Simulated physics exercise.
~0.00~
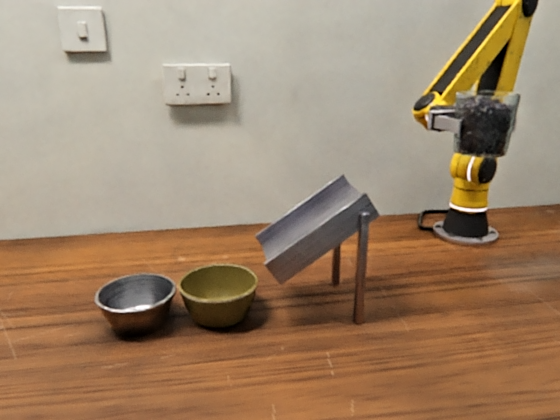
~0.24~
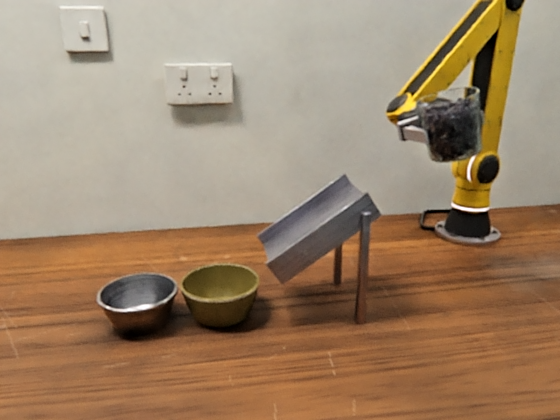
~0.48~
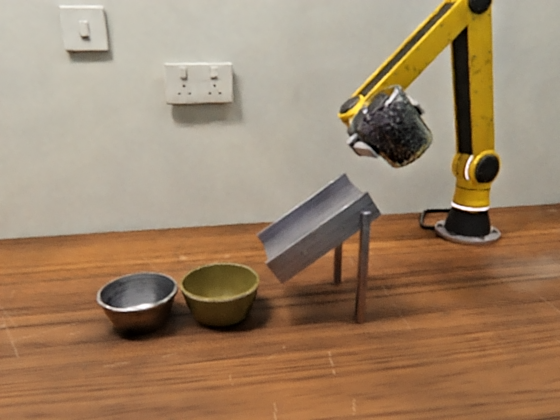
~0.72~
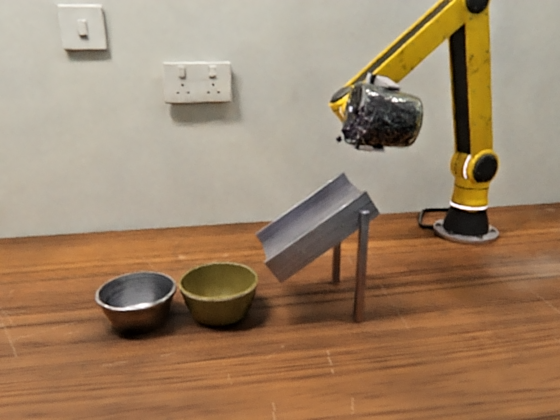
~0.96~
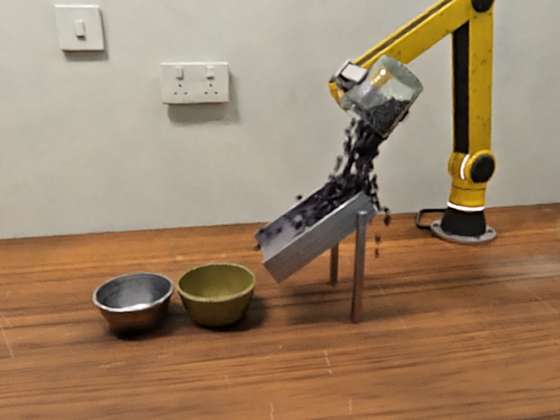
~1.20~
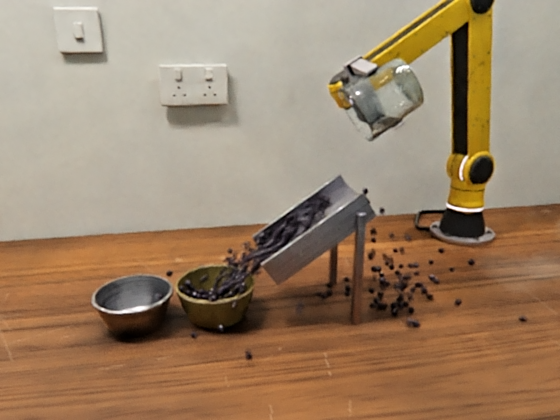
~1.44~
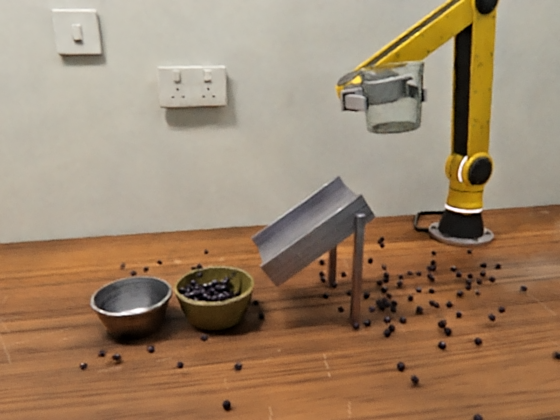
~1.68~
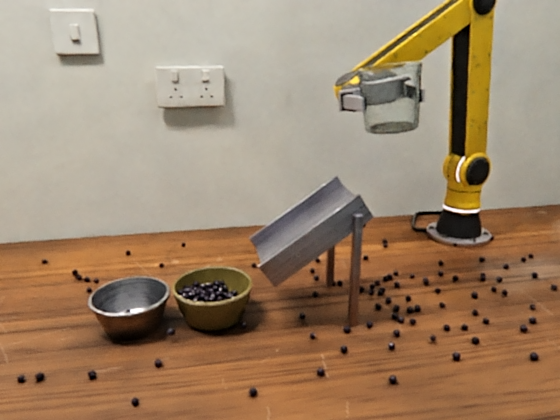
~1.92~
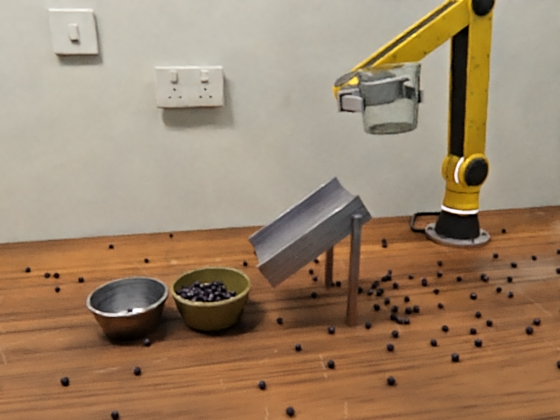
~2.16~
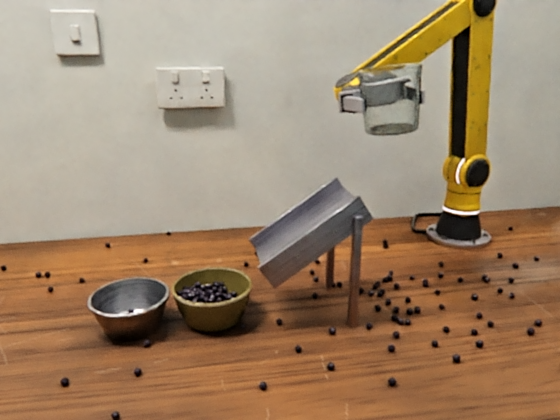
Yellow robot arm tipping dark beads from a clear tumbler down a grey chute, most landing in the olive bowl, others scattering.
